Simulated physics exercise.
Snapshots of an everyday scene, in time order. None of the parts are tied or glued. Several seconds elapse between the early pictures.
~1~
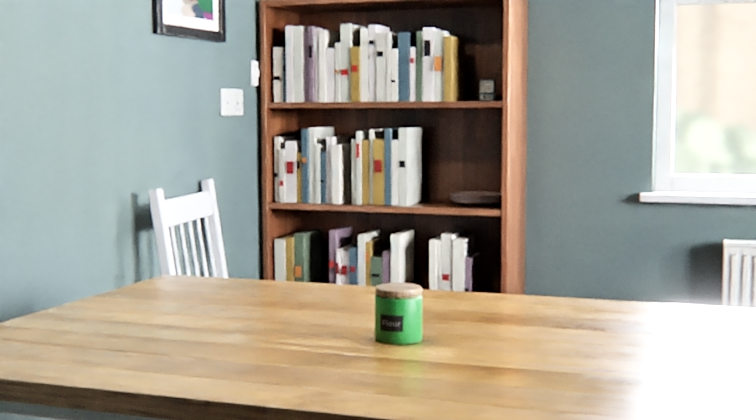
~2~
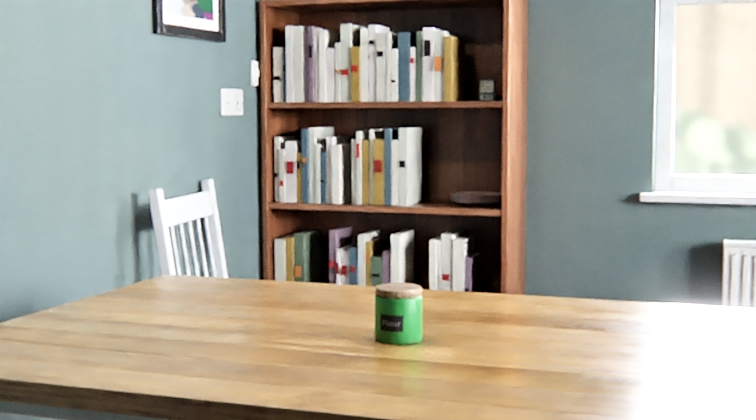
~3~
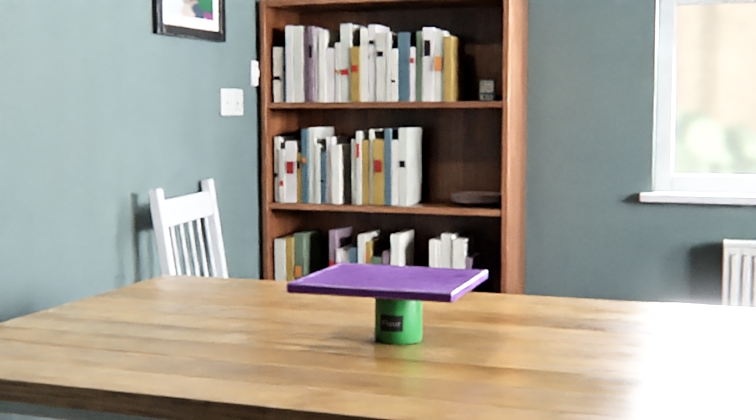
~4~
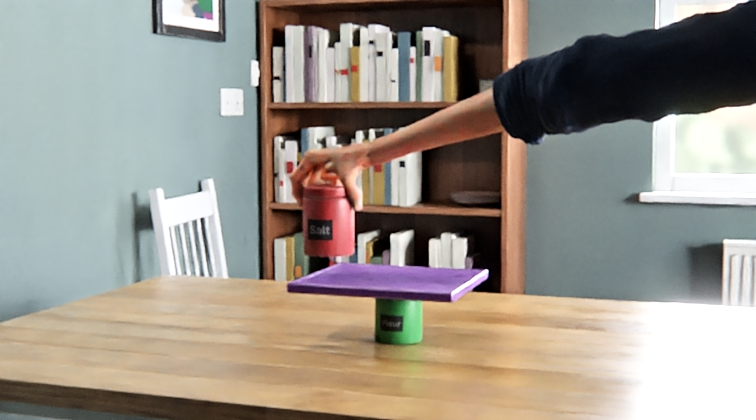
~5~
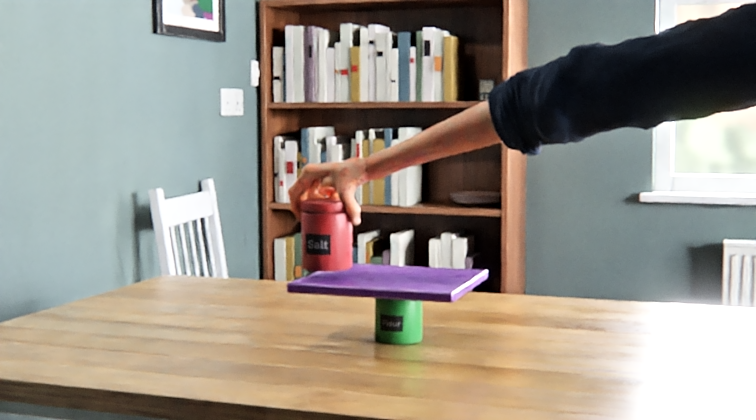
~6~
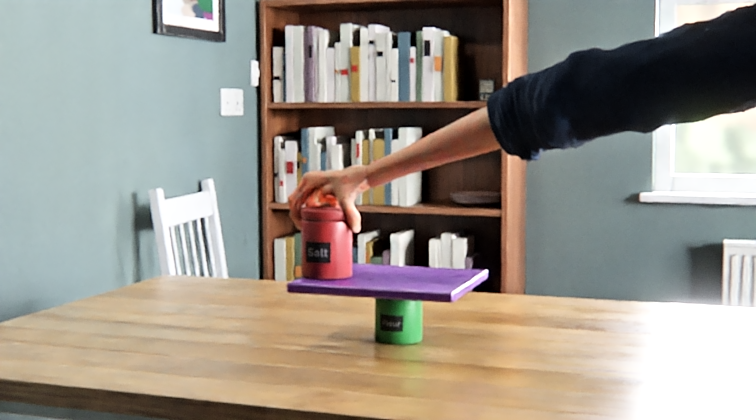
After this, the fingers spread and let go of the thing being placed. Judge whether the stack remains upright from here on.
The balance breaks.
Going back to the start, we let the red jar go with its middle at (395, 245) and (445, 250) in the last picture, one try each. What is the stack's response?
On the first try it stays put; on the second try it falls down.
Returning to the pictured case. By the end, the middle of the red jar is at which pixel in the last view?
Around (192, 319).
Then, 0.40 s later than the last frame, red jar now fallen; purple lid tilted by 51°.
Then, 0.70 s later than the last frame, purple lid tilted by 26°.
When it is over, fallen, purple lid and red jar; green jar as before. End places, in pixels of the last picture, red jar near (193, 319). The stack loses its balance.
